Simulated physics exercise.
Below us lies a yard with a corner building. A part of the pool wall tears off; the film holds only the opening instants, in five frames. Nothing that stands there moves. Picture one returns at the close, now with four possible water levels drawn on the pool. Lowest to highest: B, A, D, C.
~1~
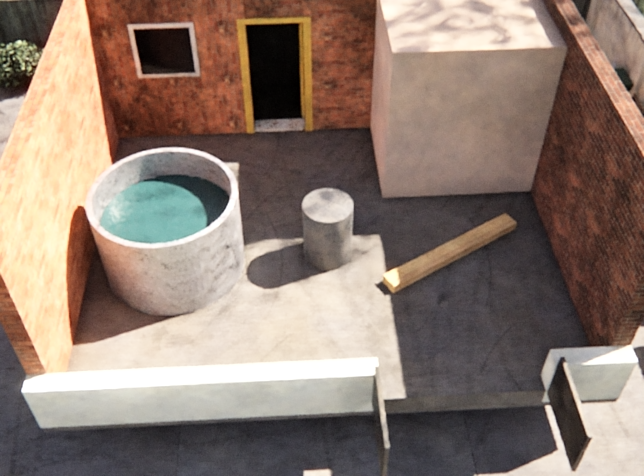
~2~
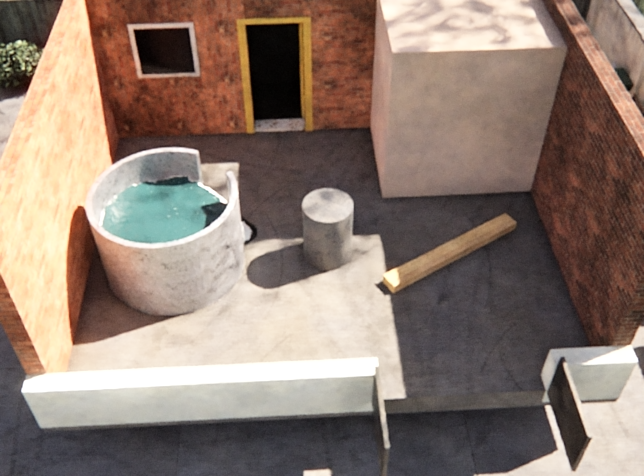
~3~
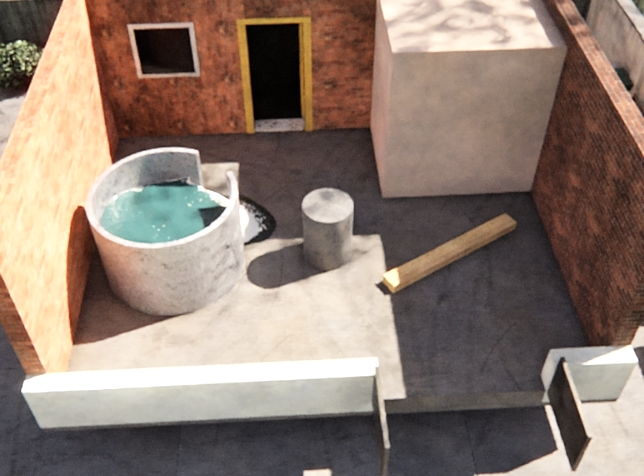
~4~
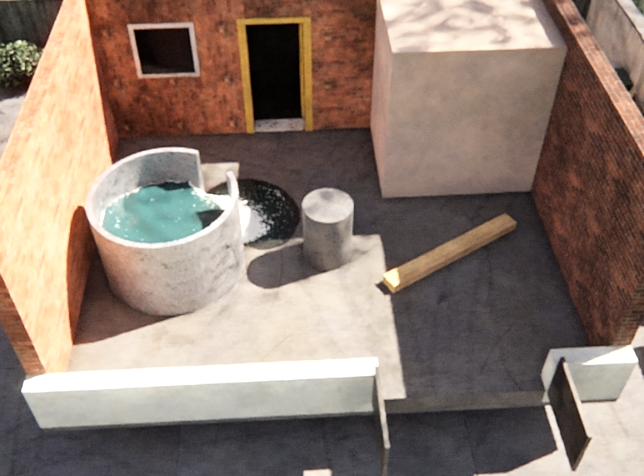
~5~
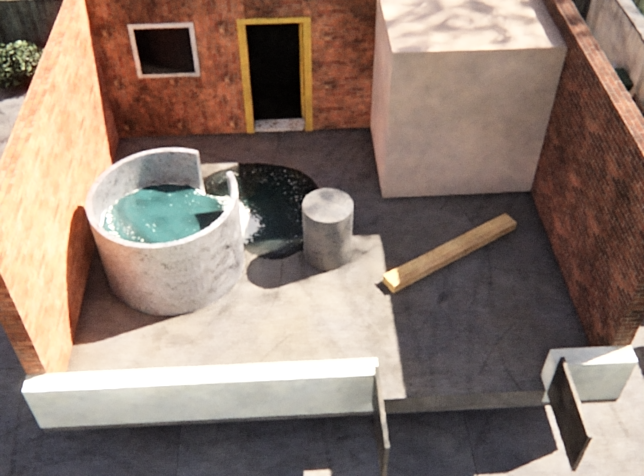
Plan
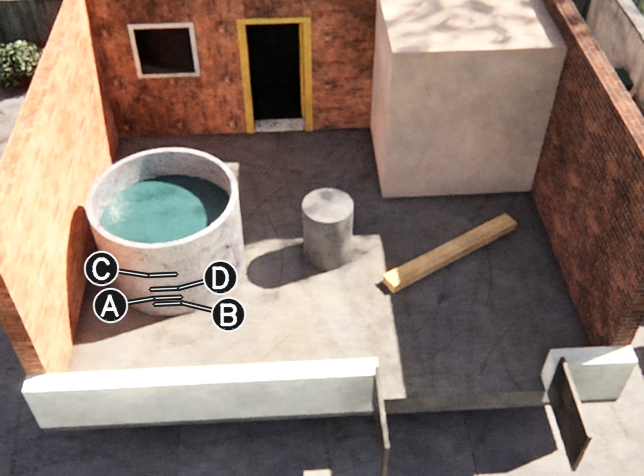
Water poured out through a gap in the right side of a round pool in a brick-walled yard, then spread across the ground in a dark puddle behind a short cylinder, toward the yellow doorway.
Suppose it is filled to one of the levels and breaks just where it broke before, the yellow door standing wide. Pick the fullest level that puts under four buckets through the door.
The answer is level A.
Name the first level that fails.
That is level D.
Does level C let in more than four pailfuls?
Yes, it does.
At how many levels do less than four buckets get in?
Two.
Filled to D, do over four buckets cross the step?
Yes.
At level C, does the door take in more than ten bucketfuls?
Yes.
On the marked copy, A at (167, 297); B at (168, 303); C at (161, 274); D at (165, 288); from the bottom up B, A, D, C.
For level A, a bucket or two gets in.
For level B, nothing gets over.
For level C, dozens of bucketfuls pour in.
For level D, about 9 bucketfuls get in.
